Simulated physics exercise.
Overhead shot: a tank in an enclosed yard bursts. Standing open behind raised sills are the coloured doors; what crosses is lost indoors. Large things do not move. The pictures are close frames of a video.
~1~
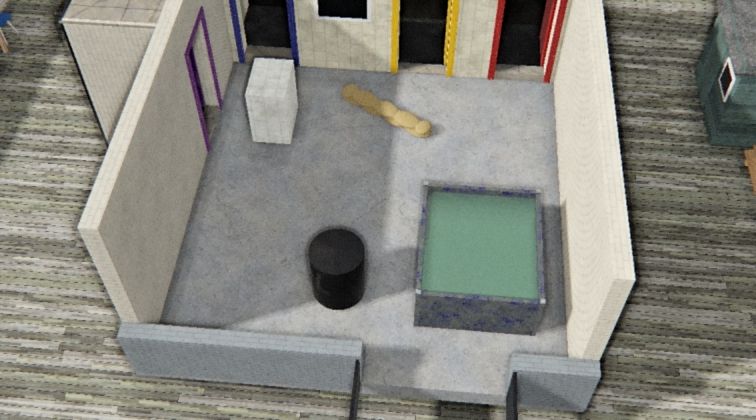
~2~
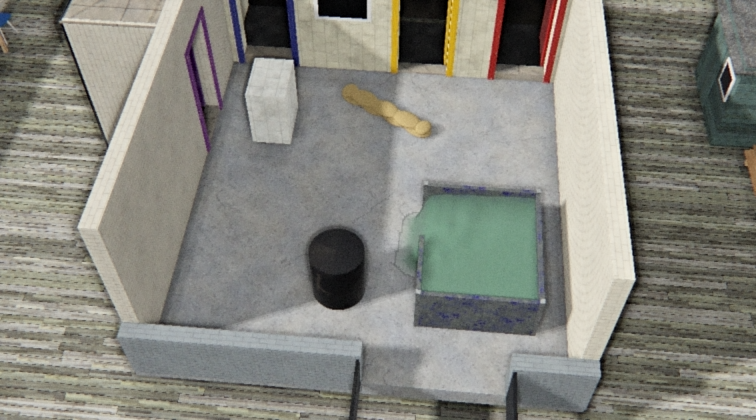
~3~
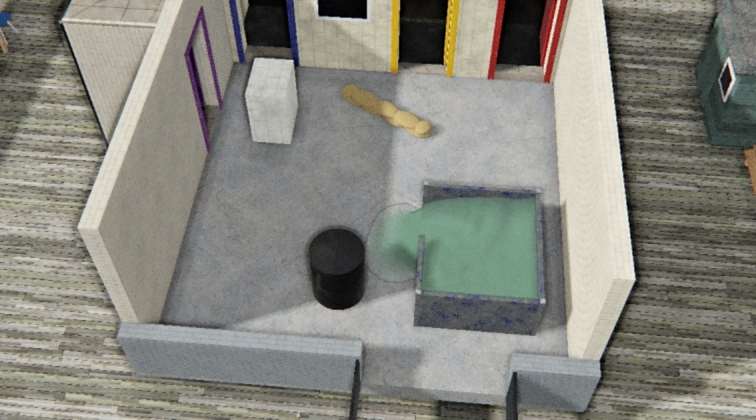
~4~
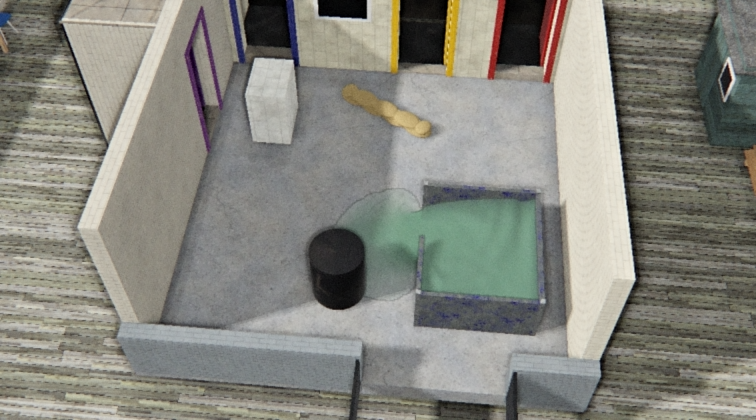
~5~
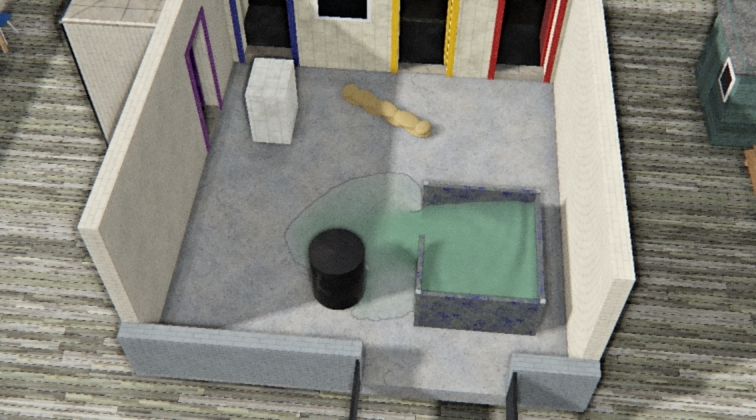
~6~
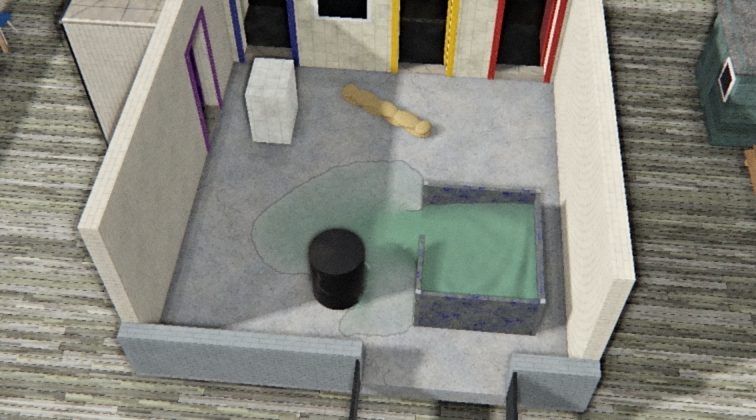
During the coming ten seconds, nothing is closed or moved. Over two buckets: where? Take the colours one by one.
At the end, the purple door sees more than two buckets come in. The blue door sees no more than two buckets come in. The yellow door sees no more than two buckets come in. The red door sees no more than two buckets come in.
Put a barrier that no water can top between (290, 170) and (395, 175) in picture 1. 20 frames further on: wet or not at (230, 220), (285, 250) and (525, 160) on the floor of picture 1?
In turn: Awash, wet, free of water.
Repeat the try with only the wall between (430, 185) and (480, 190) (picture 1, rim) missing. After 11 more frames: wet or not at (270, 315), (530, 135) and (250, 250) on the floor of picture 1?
Untouched, submerged, untouched.
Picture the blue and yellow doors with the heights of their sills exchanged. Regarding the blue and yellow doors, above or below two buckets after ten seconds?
The blue door overflows the limit and the yellow door stays within it.
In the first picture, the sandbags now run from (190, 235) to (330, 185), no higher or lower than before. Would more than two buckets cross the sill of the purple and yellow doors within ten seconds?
I'd say purple falls under the limit and yellow falls under the limit.
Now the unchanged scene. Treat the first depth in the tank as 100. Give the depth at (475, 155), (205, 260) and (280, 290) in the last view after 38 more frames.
2, 14 and 4 per cent, roughly.
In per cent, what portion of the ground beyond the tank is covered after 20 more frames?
I'd put it at roughly 60 per cent.
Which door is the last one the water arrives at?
That would be the red one.
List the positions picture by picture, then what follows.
In the first frame, still water in the open tank at (481, 243).
In the second frame, the front is at (407, 271), out from the gap at (424, 232).
In the third frame, the front is at (373, 265), out from the gap at (424, 234).
In the fourth frame, the front is at a hidden place, out from the gap at (424, 235).
In the fifth frame, the front is at (294, 227), out from the gap at (424, 235).
In the sixth frame, water pours out at (424, 235) and has run to (261, 221).
A moment on, water covers 35 % of the floor; the purple door not reached, the blue door not reached, the yellow door not reached, the red door not reached.
Next, water covers 50 % of the floor; the purple door under two buckets in, the blue door not reached, the yellow door not reached, the red door not reached.
Then, water covers 60 % of the floor; the purple door over two buckets in, the blue door wet at the sill, nothing in, the yellow door wet at the sill, nothing in, the red door not reached.
Later, water covers 80 % of the floor; the purple door over two buckets in, the blue door wet at the sill, nothing in, the yellow door wet at the sill, nothing in, the red door wet at the sill, nothing in.
In the end, water covers 95 % of the floor; the purple door over two buckets in, the blue door wet at the sill, nothing in, the yellow door wet at the sill, nothing in, the red door wet at the sill, nothing in.
